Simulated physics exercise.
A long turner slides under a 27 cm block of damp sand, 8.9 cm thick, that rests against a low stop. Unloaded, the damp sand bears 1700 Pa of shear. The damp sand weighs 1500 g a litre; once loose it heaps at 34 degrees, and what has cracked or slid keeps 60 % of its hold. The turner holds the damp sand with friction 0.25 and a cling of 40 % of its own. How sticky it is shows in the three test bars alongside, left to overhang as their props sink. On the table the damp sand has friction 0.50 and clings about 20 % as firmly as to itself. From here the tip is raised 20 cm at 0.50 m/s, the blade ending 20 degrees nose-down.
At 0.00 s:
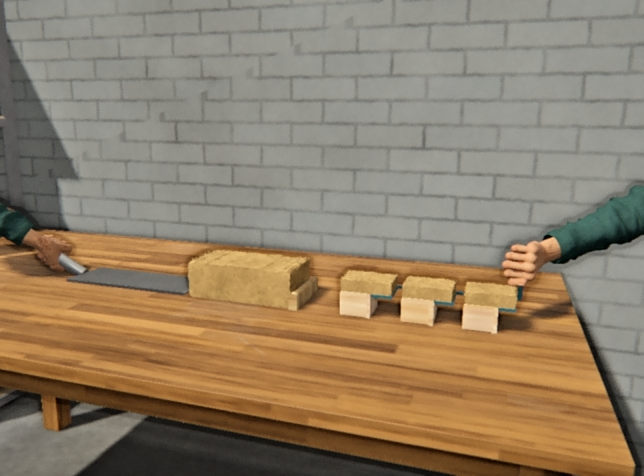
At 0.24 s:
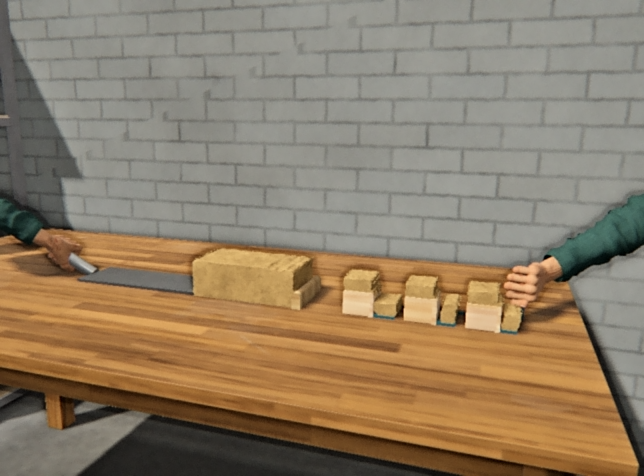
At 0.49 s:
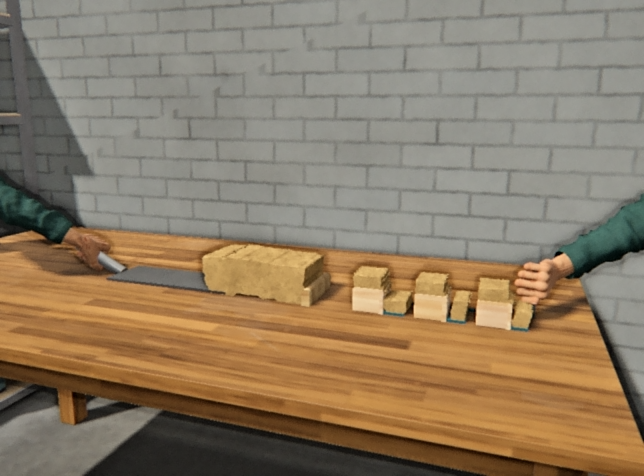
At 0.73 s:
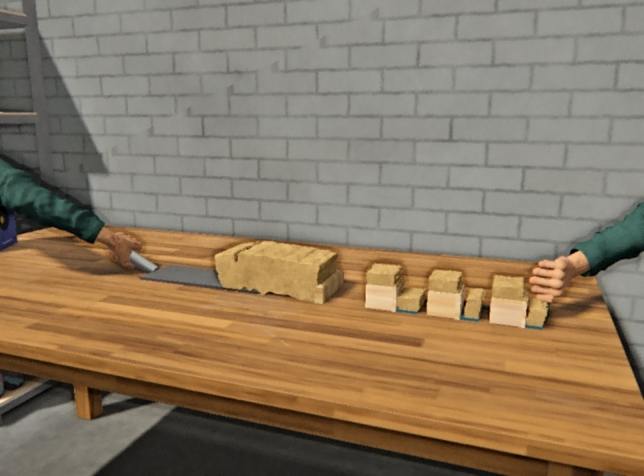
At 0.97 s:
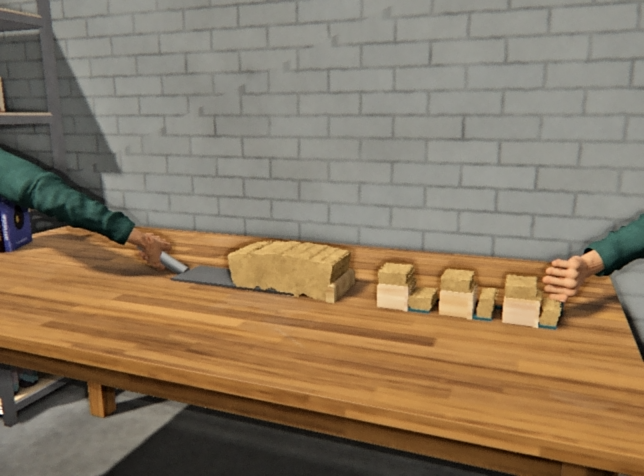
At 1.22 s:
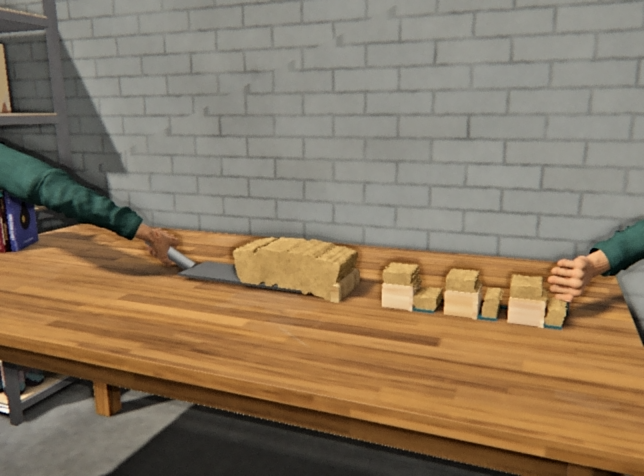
The footage shows three small sandy bars breaking at their overhanging ends beside a hand on the right, while another hand slides a long flat blade rightward beneath a block of damp sand on a wooden table.
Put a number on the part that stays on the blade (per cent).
Expect roughly 53 %.
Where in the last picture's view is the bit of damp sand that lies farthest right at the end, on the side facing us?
At about (376, 296).
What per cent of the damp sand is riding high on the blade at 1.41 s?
Some 55 per cent.
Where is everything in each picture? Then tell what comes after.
The first frame shows handle end of the blade at (66, 281), not yet moved; top of the damp sand at (240, 267); bar tips down by 0, 0, 0 (left to right).
The second frame shows handle end of the blade at (77, 280), moved 2.2 cm; top of the damp sand at (221, 264); bar tips down by 4.8 cm, 5.6 cm, 5.4 cm (left to right).
The third frame shows handle end of the blade at (107, 279), moved 8.1 cm; top of the damp sand at (225, 257); bar tips down by 4.9 cm, 5.6 cm, 5.4 cm (left to right).
The fourth frame shows handle end of the blade at (139, 279), moved 14 cm; top of the damp sand at (247, 254); bar tips down by 4.9 cm, 5.6 cm, 5.4 cm (left to right).
The fifth frame shows handle end of the blade at (170, 280), moved 20 cm; top of the damp sand at (287, 255); bar tips down by 4.9 cm, 5.6 cm, 5.4 cm (left to right).
The sixth frame shows handle end of the blade at (178, 275), moved 21 cm; top of the damp sand at (293, 252); bar tips down by 4.9 cm, 5.6 cm, 5.4 cm (left to right).
After 1.41 s, the tip is 10 cm up.
After 1.63 s, the tip is 20 cm up and 59 % is riding high on the blade.
After 1.85 s, the tip is 20 cm up and 54 % is riding high on the blade.
After 2.08 s, the tip is 20 cm up and 53 % is riding high on the blade.
After 2.90 s, at the end, the tip is 20 cm up and 53 % is riding high on the blade.
